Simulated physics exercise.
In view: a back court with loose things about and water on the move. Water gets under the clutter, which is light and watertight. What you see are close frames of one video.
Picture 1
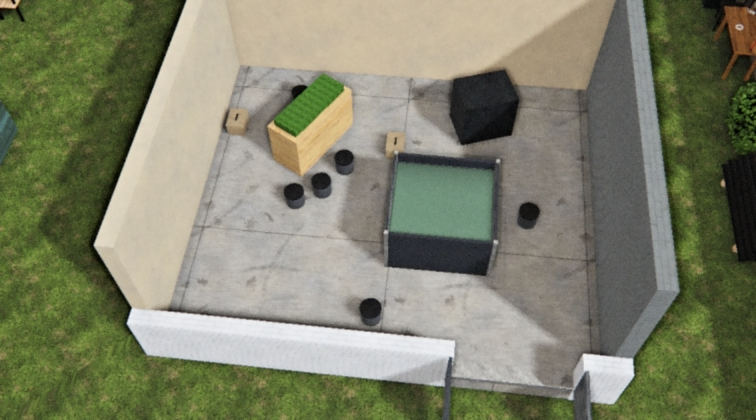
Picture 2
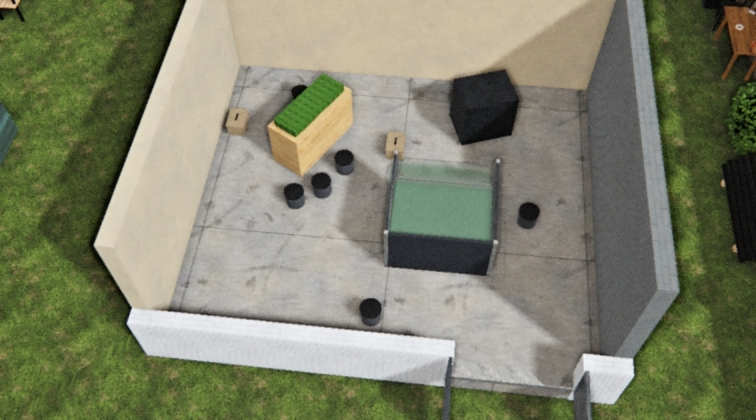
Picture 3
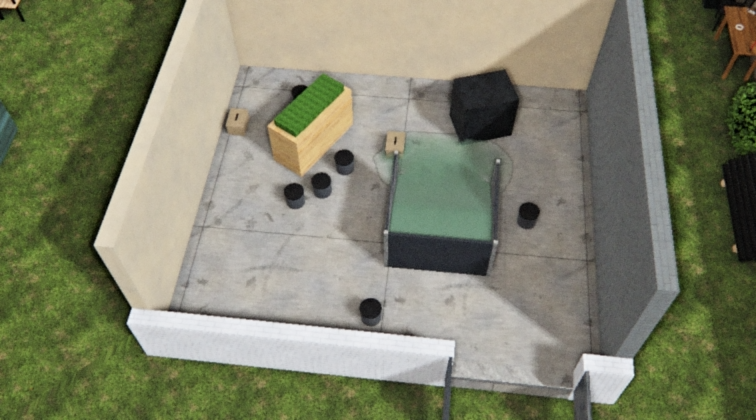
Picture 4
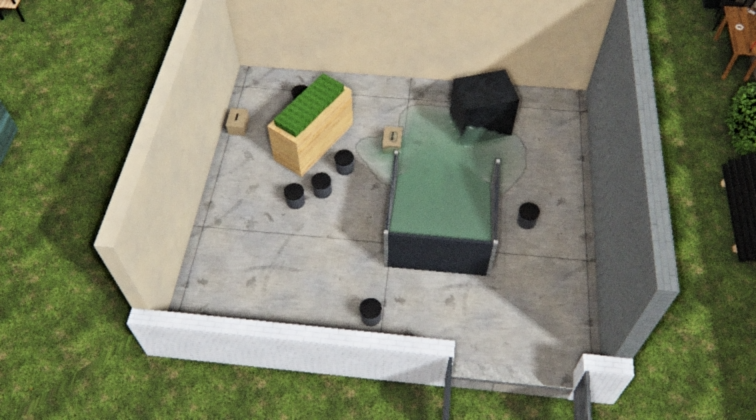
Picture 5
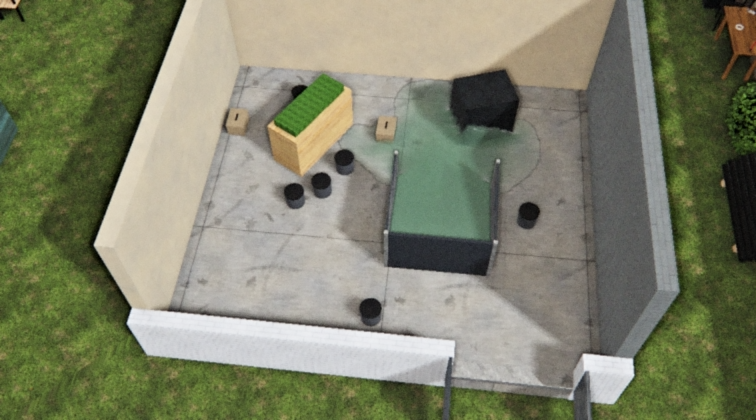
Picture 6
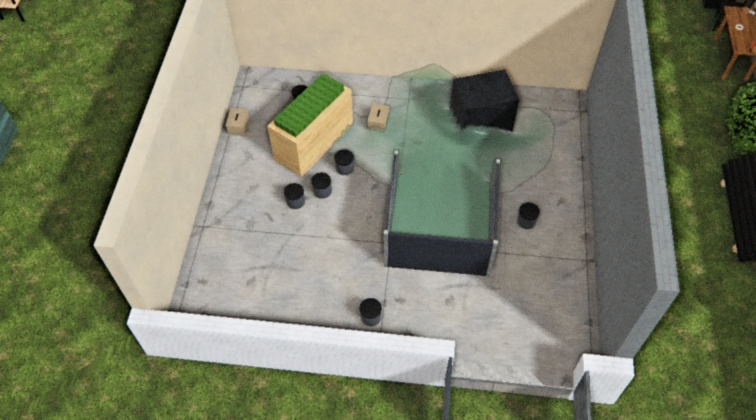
At first, green water fills a dark-sided tank in a walled court, among a planter, a black block, small boxes and black pails. The tank's far side opens and water spreads across the paving, around the block, then the nearby small tan box slides slightly back and left while the pails stay put.
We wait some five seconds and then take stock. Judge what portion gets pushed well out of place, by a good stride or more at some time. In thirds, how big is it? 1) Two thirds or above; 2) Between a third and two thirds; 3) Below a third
Between a third and two thirds.
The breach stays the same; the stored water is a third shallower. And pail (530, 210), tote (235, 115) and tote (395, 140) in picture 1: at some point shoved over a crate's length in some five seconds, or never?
Result by item: Didn't cover it; covered it; covered it.
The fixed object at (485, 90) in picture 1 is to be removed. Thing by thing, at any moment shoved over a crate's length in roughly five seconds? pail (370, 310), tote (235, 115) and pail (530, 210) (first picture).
Fell short; went the distance; went the distance.
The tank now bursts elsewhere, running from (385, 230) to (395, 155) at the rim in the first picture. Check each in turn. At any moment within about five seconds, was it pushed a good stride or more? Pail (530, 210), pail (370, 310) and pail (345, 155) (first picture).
First stays short of it, second covers that distance, third covers that distance.
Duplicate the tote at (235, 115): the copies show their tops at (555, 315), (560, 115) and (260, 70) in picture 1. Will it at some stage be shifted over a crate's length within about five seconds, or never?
Listed in order: Hardly budges, displaced, then displaced.
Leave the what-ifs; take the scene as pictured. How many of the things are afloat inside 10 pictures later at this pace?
Total: 0.
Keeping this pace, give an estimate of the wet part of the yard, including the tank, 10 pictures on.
I'd put it at some 45 per cent.
A moment on, 1 of 8 are well off their spots; 0 afloat.
Next, 2 of 8 are well off their spots; 0 afloat.
Later, 3 of 8 are well off their spots; 0 afloat.
In the end, 4 of 8 are well off their spots, and 4 have been at some point; 0 afloat.
